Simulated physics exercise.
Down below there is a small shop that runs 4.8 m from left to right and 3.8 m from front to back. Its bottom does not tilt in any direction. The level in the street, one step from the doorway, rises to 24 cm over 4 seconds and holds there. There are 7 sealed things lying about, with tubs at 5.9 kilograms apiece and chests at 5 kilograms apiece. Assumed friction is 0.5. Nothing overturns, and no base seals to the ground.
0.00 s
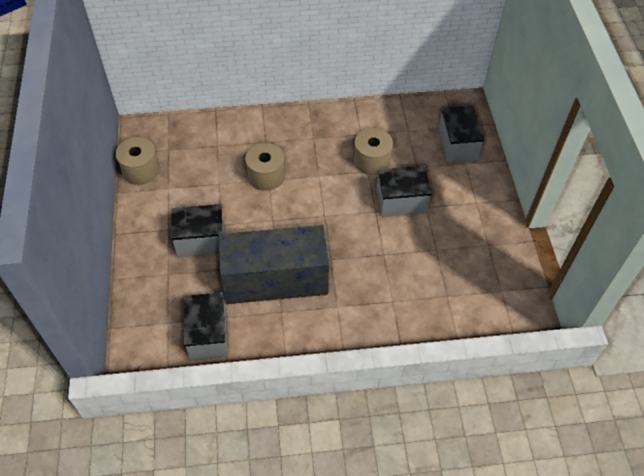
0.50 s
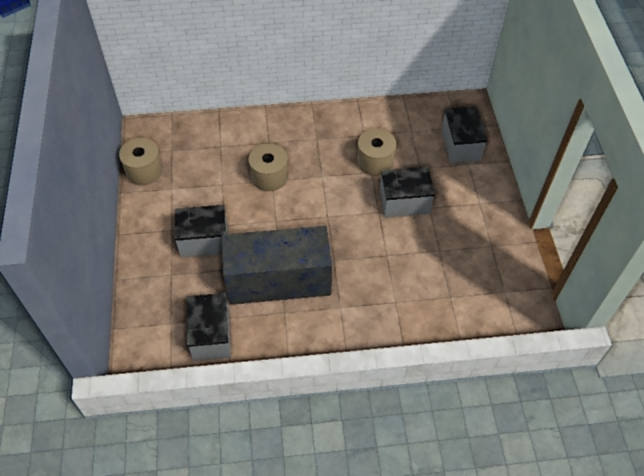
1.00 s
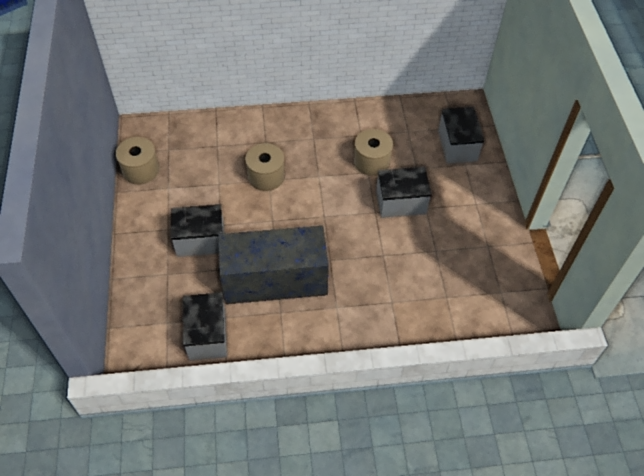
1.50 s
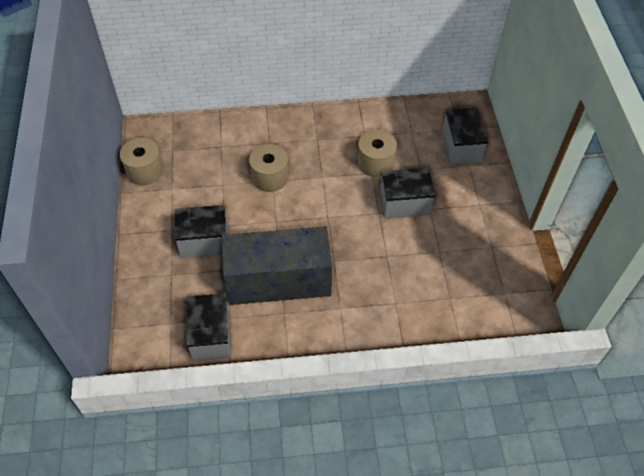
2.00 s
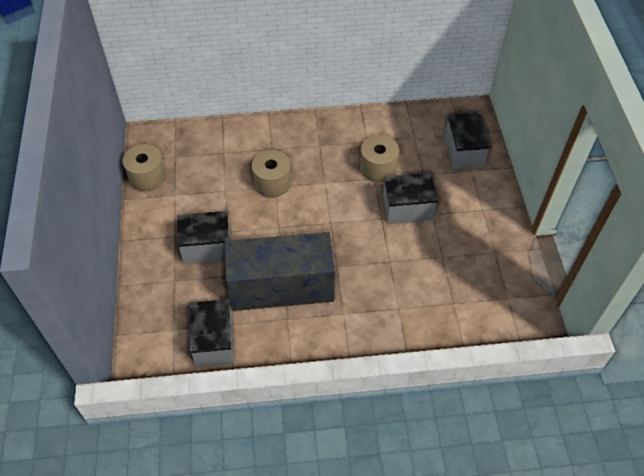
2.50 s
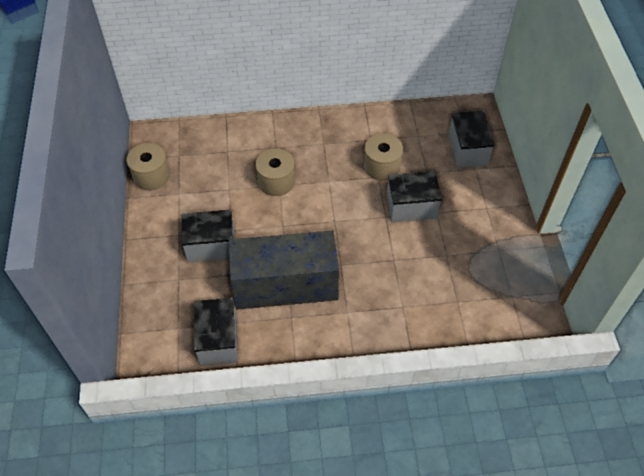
We see a small roofless shop with dark-topped boxes and three round tan tubs on a tiled floor, as bluish water covers the paving outside, then a small patch spreads inside from the right doorway while the objects stay put.
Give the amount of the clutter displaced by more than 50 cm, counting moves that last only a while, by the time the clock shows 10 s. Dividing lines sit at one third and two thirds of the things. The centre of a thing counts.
It ends up in the central band.
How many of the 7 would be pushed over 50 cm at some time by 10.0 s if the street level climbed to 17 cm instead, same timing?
Then the count would be 2.
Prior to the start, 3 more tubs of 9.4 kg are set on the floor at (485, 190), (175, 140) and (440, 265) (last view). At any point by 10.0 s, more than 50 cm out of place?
The three, in order: Smaller shift, smaller shift, larger.
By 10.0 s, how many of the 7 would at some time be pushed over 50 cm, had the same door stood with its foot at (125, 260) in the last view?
Then it comes to 6 of them.
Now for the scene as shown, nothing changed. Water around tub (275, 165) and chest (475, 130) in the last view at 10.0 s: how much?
Roughly 10 and 2 cm.
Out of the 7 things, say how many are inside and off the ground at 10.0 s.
Then: 6.
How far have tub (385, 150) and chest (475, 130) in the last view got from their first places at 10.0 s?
First 20 cm, then 0 cm.
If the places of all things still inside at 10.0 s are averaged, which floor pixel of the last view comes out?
(280, 165).
After 3.5 s 0 of 7 are over 50 cm from their spots; 0 afloat.
After 4.5 s 0 of 7 are over 50 cm from their spots; 0 afloat.
After 7.0 s 2 of 7 are over 50 cm from their spots; 2 afloat.
After 10.0 s 4 of 7 are over 50 cm from their spots, and 4 have been at some point; 6 afloat.
